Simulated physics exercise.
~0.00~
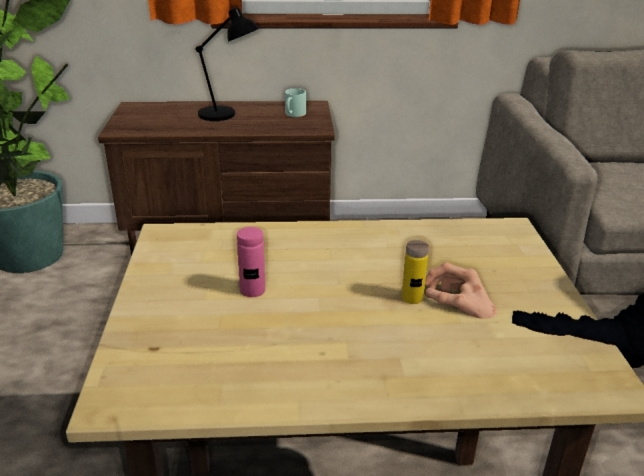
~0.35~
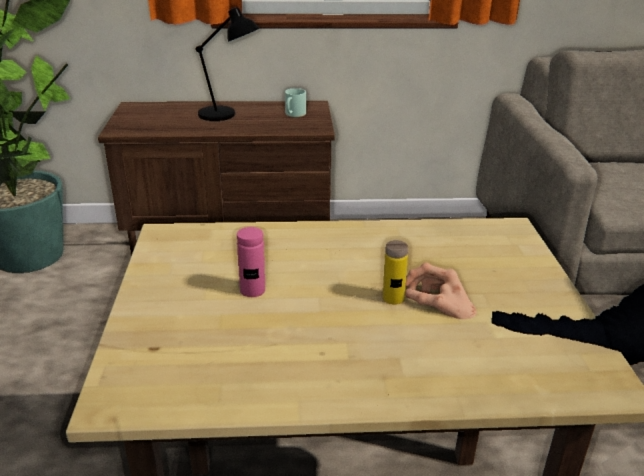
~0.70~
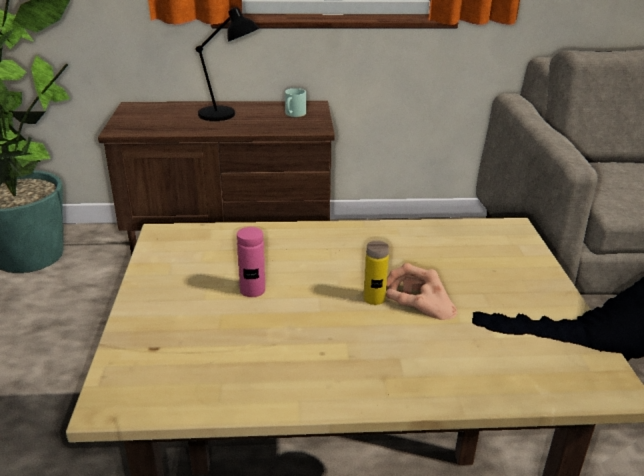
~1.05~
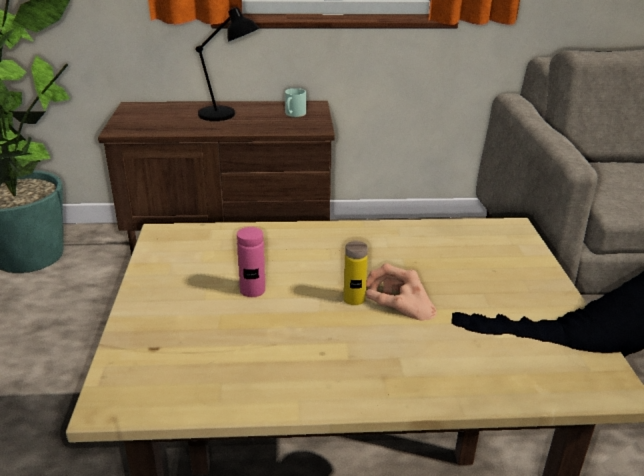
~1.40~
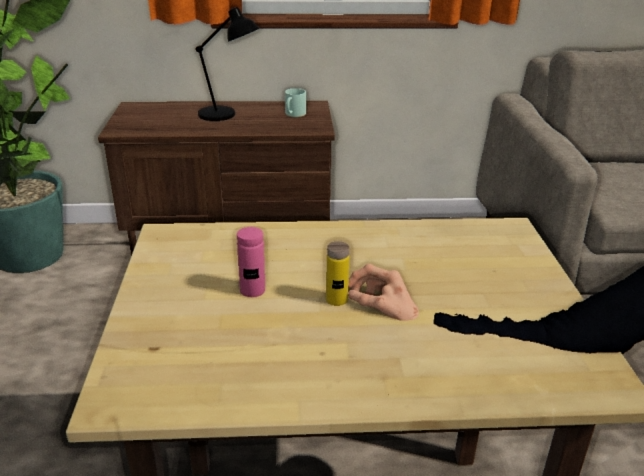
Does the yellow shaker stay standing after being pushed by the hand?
Yes, the yellow shaker stays upright. It slides to the left across the table without tipping over.
A hand slowly pushed a yellow shaker leftward across a wooden table toward a pink one that stayed where it was. The yellow shaker slid along upright and was still standing at the end, a little short of the pink one.
